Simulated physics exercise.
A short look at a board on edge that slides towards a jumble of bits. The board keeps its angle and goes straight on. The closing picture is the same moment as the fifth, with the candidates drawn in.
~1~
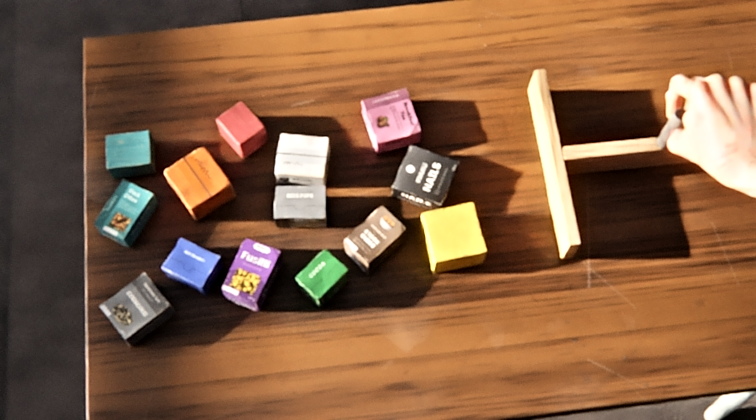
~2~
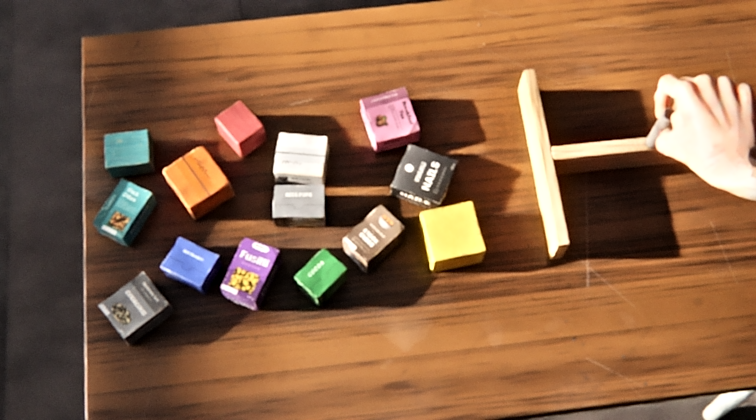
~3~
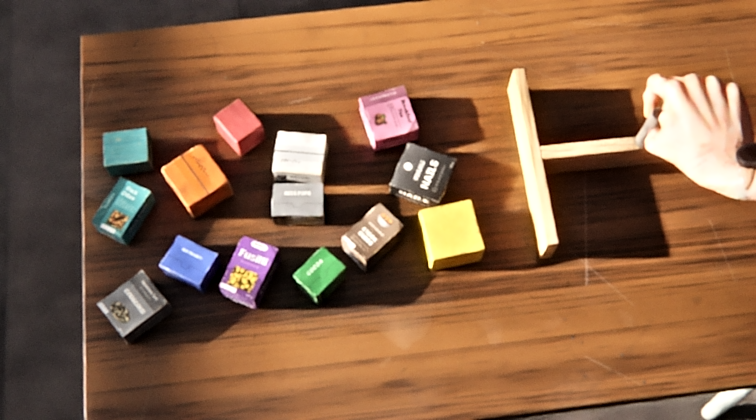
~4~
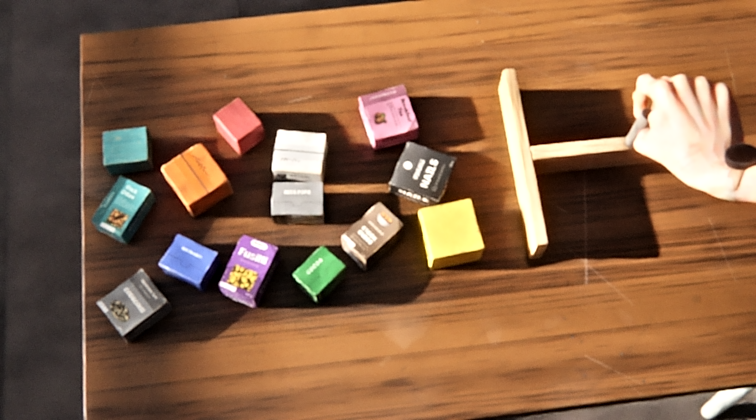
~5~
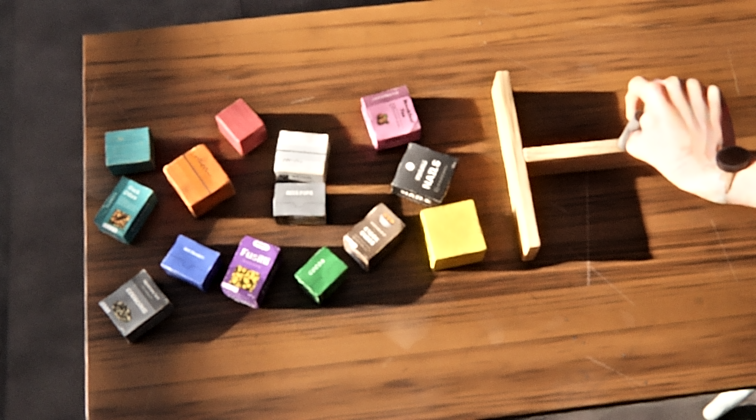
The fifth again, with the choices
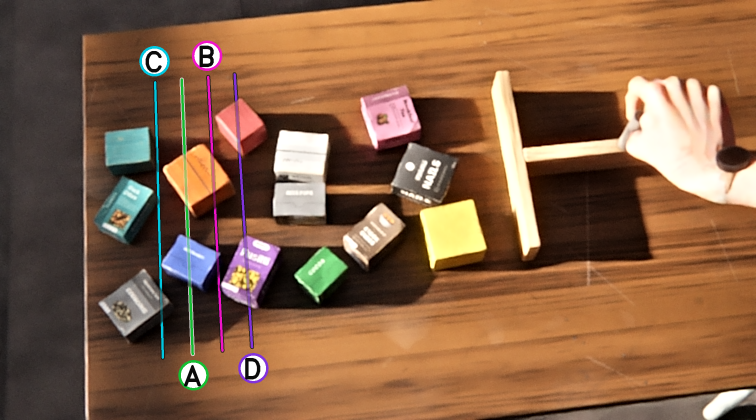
We see a hand holding the handle of an upright wooden board and sliding it slowly a short way left across a wooden table towards a scattered group of colourful blocks and small packets, which stay still.
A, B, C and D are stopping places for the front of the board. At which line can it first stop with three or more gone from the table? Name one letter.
B is the first line that does it.
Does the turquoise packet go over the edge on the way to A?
Yes.
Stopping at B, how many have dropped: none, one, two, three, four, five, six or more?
In all, three.
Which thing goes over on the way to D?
It is the turquoise packet.
On the copy, A at (187, 209); B at (215, 206); C at (159, 212); D at (243, 203).
On B. First, board (409, 167); green packet (306, 289); pink packet (370, 118).
Then, board (300, 179); turquoise packet (115, 215); grey packet (129, 311).
Finally, board (214, 188); turquoise packet over the edge; grey packet over the edge; three fallen.
By contrast, A drops six, but is farther than needed; C drops eight, but is farther than needed; D drops only one.
